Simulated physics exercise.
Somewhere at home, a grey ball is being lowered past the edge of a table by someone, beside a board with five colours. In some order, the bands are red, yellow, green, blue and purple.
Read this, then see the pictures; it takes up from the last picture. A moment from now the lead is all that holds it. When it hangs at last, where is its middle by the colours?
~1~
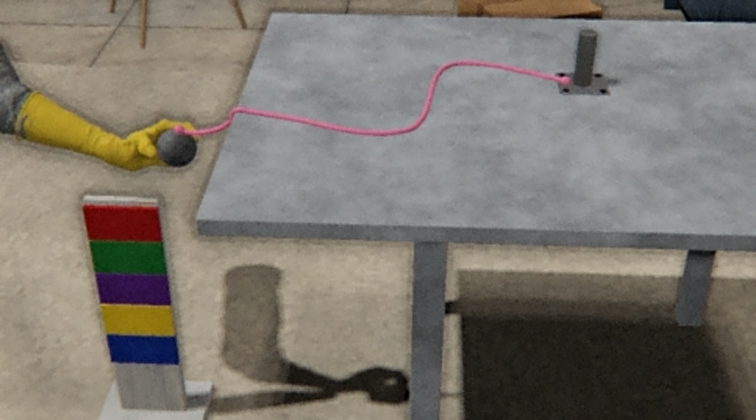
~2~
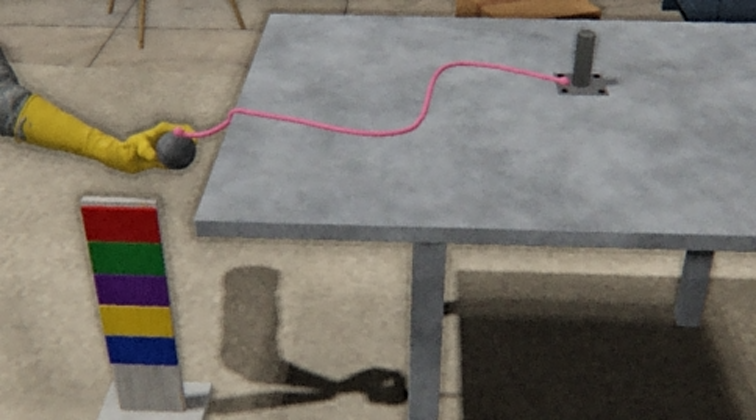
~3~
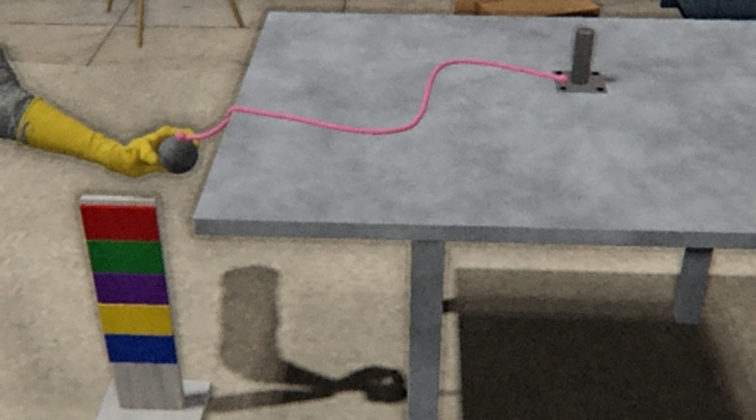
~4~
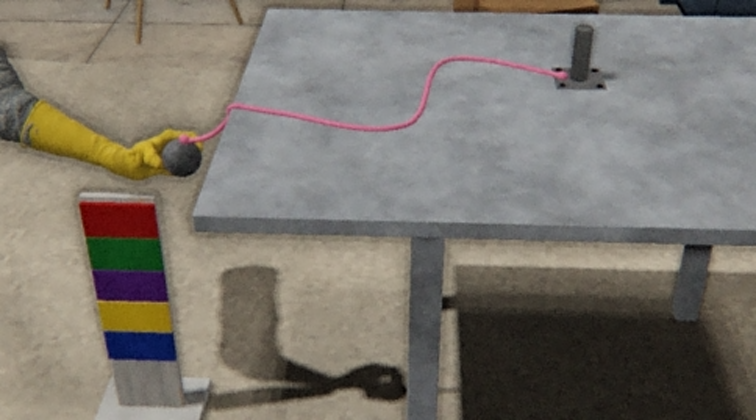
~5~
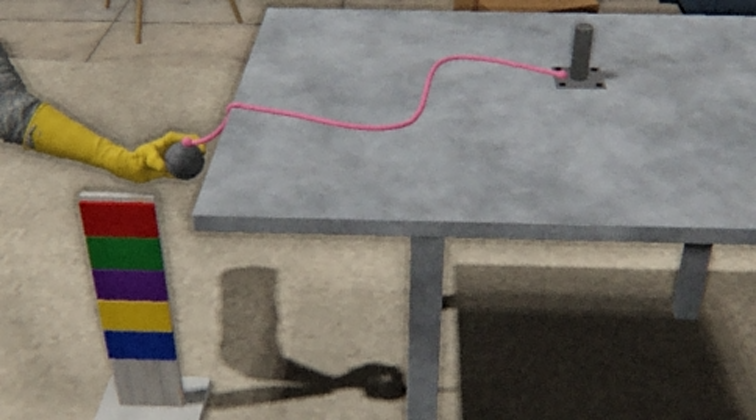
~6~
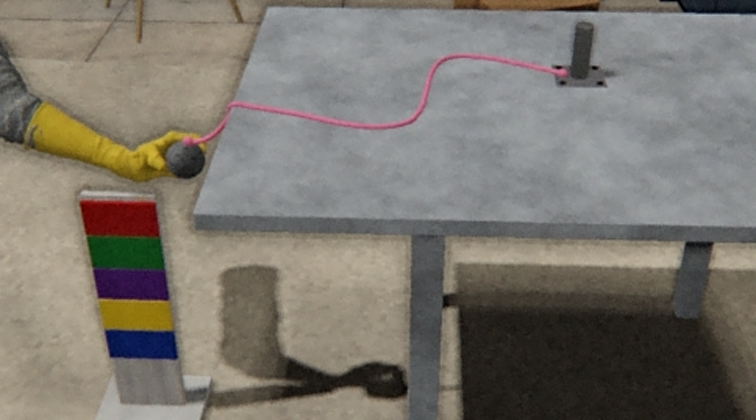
By the colours, at purple.
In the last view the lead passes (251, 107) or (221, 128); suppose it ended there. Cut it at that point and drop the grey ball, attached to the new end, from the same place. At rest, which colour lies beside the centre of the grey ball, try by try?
Results, first to last: Red; green.
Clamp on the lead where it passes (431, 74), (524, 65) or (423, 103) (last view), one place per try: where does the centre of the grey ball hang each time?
Going through the three tries, you get (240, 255), (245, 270) and (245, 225).
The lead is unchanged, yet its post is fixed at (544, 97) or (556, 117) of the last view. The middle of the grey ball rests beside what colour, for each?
Yellow; yellow.
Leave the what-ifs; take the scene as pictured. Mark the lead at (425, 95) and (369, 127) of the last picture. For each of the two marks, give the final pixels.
They end up at (347, 88) and (247, 94).
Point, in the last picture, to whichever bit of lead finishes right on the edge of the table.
You'll find it close to (354, 126).
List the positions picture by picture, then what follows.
Grey ball (177, 148); red (122, 225); green (127, 259); purple (133, 291); yellow (138, 321); blue (142, 351), in the first picture.
Grey ball (176, 151); lead through (525, 73) (440, 71) (425, 109) (356, 133) (268, 116), in the second picture.
Grey ball (179, 155), in the third picture.
Grey ball (182, 158); lead through (523, 67) (438, 65) (423, 104) (354, 128) (266, 111), in the fourth picture.
Grey ball (185, 160), in the fifth picture.
Grey ball (186, 160); lead through (523, 65) (439, 63) (424, 102) (355, 126) (266, 109), in the sixth picture.
Early on, ball near (214, 264); level with green.
Midway, ball near (281, 273); level with purple.
Near the end, ball near (237, 282); level with purple.
Finally, ball near (247, 279); level with purple. Its middle rests at the purple band.
